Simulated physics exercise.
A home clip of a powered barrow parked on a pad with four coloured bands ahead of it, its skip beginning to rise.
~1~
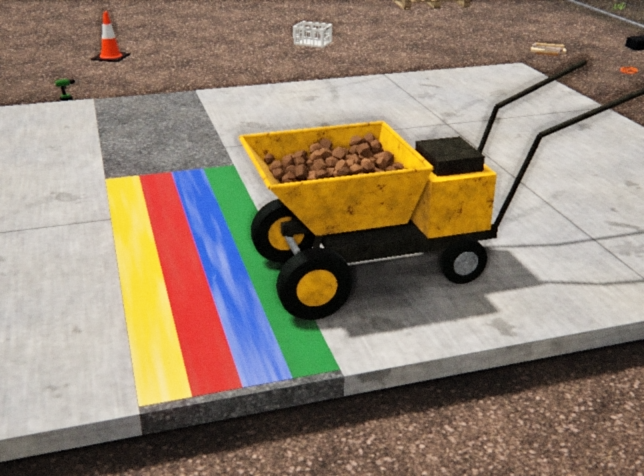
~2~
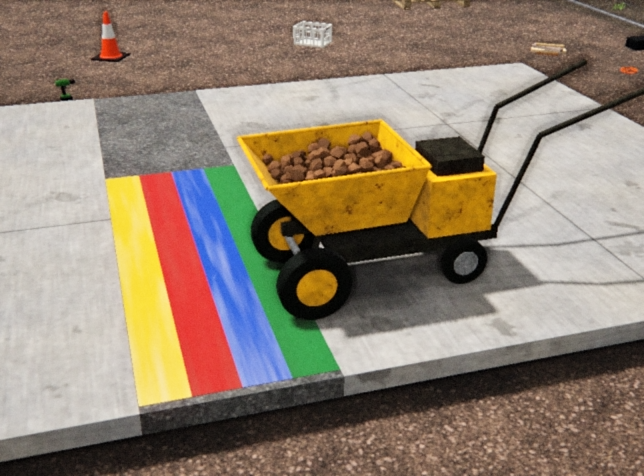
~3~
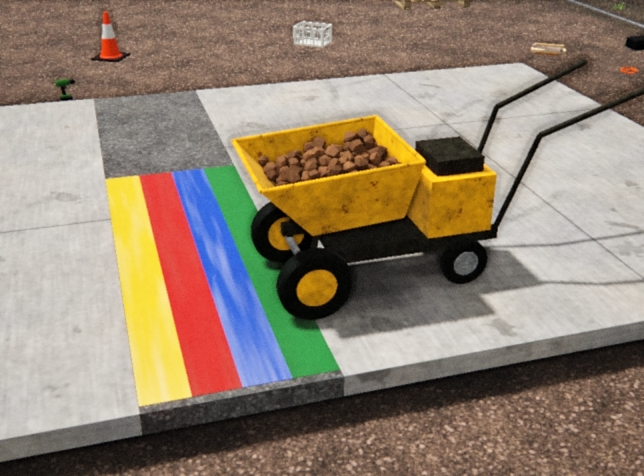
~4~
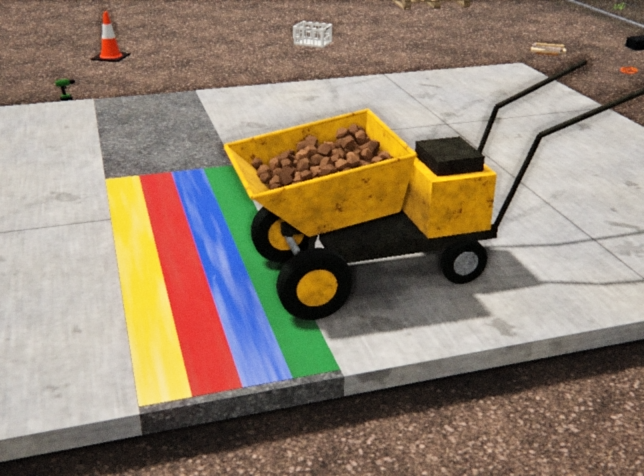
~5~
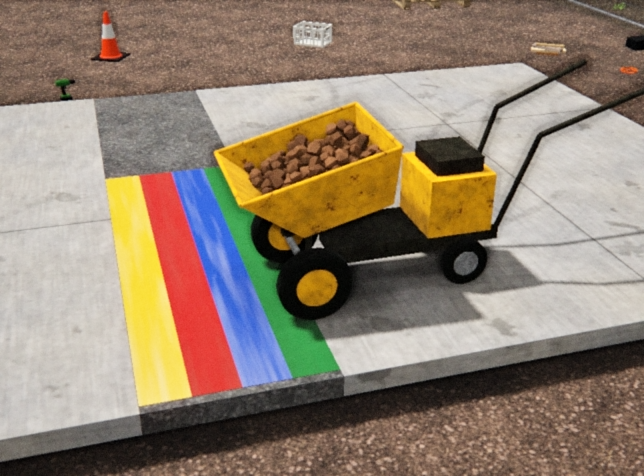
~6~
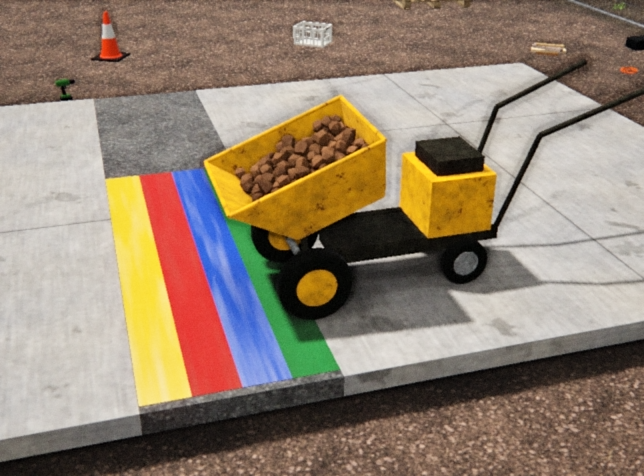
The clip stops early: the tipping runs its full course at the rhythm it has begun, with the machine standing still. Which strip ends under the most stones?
The heap favours the yellow strip.
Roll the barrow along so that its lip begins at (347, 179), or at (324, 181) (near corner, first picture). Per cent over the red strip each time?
In turn 20 and 40 in a hundred.
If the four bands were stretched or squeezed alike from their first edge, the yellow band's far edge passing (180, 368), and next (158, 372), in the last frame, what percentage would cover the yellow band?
The first gives 10 %, the second 30 %.
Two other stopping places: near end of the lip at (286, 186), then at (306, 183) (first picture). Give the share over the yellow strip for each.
In turn 30 and 20 in a hundred.
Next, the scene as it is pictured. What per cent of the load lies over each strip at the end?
In per cent, green strip 0, blue strip 0, red strip 10 and yellow strip 35.
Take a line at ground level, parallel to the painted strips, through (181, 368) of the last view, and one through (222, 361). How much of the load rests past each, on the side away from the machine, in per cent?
About 60 and 70 per cent.
Shortly afterwards, skip tipped steeply; the whole lot in the skip.
Next, skip tipped right over; near two thirds in the skip; a little over the red strip; near a quarter over the yellow strip; a little off the paint.
Some moments later, skip tipped right over; near a third in the skip; a little over the red strip; near a third over the yellow strip; near a quarter off the paint.
In the end, skip tipped right over; near a third in the skip; none at all over the green strip; none at all over the blue strip; a little over the red strip; near a third over the yellow strip; near a quarter off the paint.
